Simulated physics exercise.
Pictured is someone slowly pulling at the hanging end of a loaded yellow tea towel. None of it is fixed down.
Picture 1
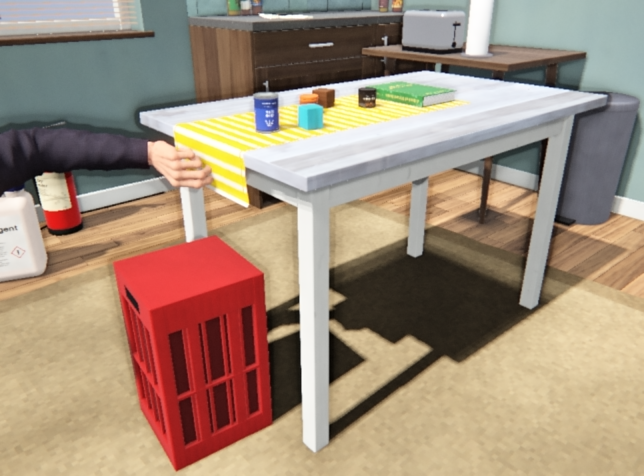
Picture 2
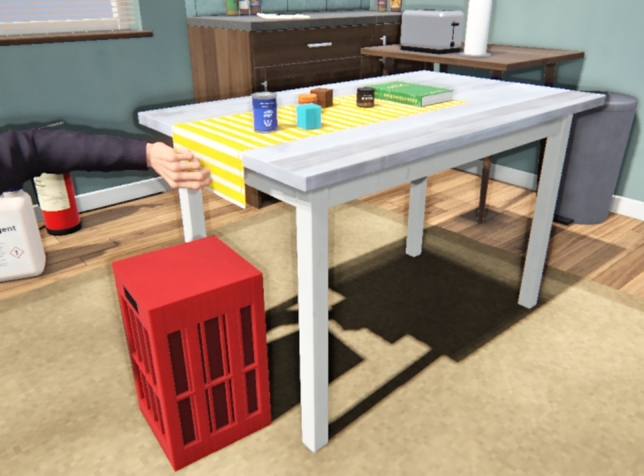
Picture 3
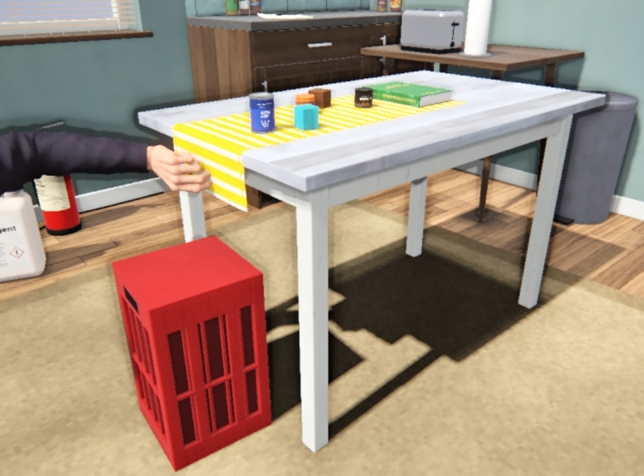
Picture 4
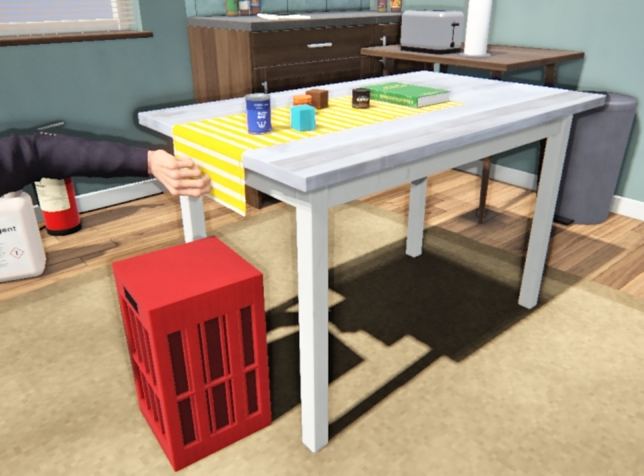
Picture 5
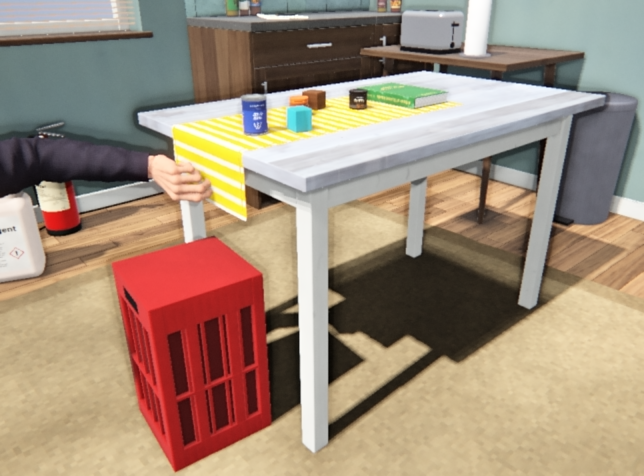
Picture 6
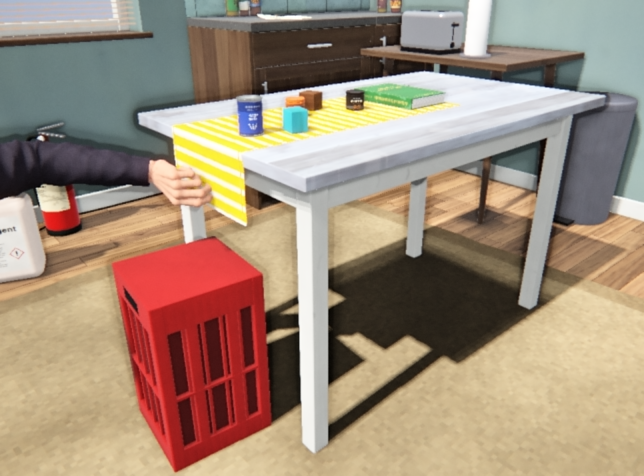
The yellow striped cloth slid slowly toward the near left end of the white table as a hand tugged its hanging edge down above a red crate, carrying the can, blocks and book along.
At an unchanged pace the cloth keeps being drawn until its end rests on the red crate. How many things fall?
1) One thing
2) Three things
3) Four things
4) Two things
1, one thing.
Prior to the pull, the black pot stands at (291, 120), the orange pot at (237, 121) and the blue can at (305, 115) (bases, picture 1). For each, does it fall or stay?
Outcome: Black pot is still in place, orange pot is gone, blue can is still in place.
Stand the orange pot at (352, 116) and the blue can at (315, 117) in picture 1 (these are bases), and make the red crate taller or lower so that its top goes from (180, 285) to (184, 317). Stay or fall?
Result: Orange pot still there, blue can still there.
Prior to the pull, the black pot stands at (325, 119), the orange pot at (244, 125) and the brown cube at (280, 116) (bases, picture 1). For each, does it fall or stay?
Outcome: Black pot stays aboard, orange pot falls away, brown cube stays aboard.
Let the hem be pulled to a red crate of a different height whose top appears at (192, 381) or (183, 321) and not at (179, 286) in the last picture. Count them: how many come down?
For the first height 4, for the second 2.
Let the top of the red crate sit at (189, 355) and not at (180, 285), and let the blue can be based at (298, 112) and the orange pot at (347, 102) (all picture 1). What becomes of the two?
Blue can: Lost; orange pot: Safe.
Soon after, hem near (212, 231); all still up.
Then, hem on the crate; blue can gone.
At rest, hem on the crate; blue can gone. The table loses one.
